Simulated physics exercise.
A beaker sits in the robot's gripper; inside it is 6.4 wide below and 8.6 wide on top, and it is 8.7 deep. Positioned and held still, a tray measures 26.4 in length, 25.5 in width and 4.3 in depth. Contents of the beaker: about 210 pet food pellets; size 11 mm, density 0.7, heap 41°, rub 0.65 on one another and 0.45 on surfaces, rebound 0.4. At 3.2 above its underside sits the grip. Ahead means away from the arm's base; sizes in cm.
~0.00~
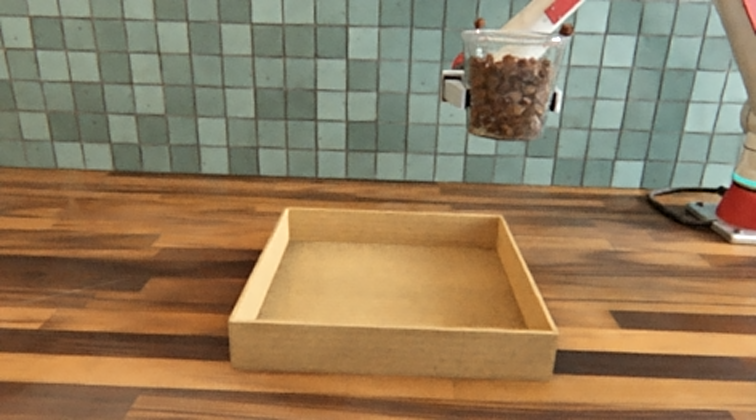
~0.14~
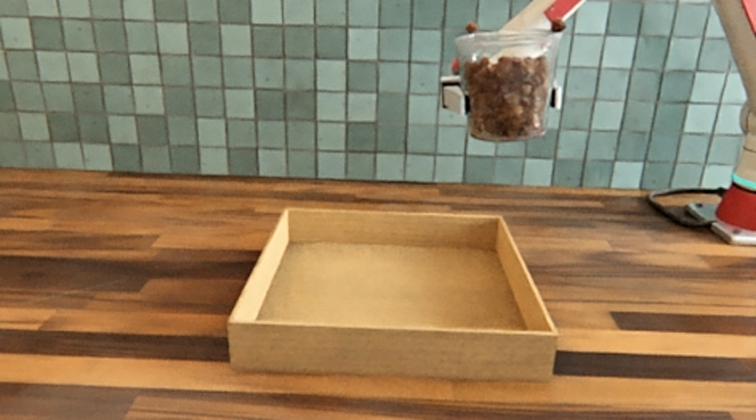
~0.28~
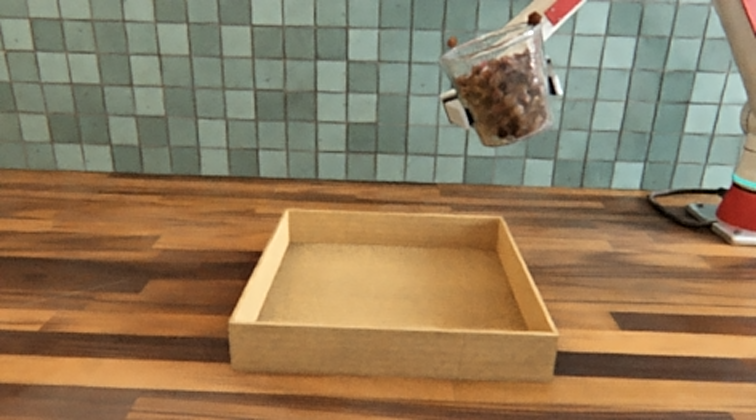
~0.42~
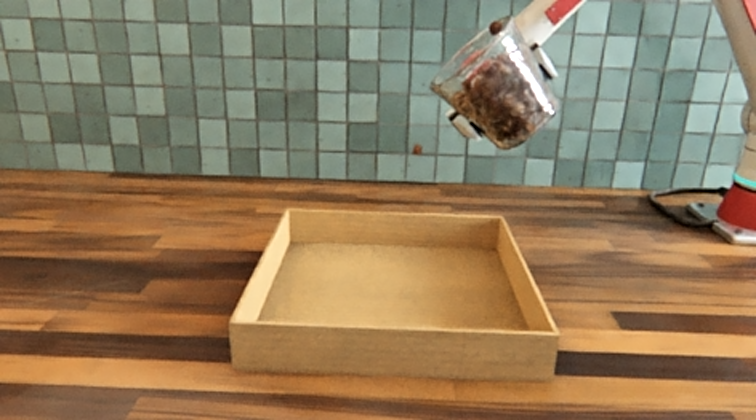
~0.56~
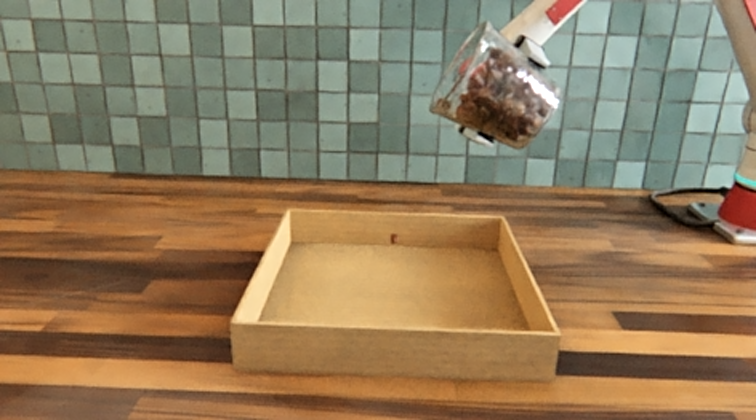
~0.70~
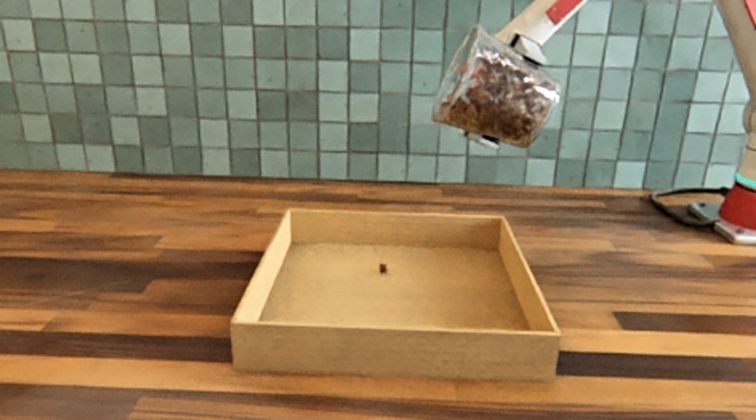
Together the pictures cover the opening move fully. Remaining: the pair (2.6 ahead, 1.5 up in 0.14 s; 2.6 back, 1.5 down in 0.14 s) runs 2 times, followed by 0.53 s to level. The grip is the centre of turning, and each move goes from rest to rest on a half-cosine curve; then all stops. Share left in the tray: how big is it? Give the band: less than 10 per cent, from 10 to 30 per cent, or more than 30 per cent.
The band is from 10 to 30 per cent.
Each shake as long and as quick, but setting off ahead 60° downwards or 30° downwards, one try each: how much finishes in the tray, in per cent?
First try about 0 %, second try about 5 %.
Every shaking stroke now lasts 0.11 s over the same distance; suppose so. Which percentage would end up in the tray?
Estimate: Close to 35 percent.
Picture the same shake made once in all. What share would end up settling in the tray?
In that case it would be near 10 percent.
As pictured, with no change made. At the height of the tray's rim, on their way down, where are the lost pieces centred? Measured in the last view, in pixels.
I'd put it somewhere near (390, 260).
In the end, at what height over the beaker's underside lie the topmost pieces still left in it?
About 8.0 cm.
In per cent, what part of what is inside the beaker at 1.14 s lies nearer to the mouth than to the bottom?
Roughly 50 %.
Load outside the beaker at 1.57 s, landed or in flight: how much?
Some 20 per cent.
After 1.14 s, tilted 67° forward, highest piece 25 above the table; 183 in the beaker, 18 in the tray, 5 in flight or on a rim.
After 1.57 s, tilted 24° forward, highest piece 26 above the table; 168 in the beaker, 38 in the tray.
After 1.99 s, level, highest piece 26 above the table; 168 in the beaker, 38 in the tray.
After 3.04 s, level, highest piece 26 above the table; 168 in the beaker, 38 in the tray.
At rest, 168 in the beaker, 38 in the tray. That is 18 % in the tray.
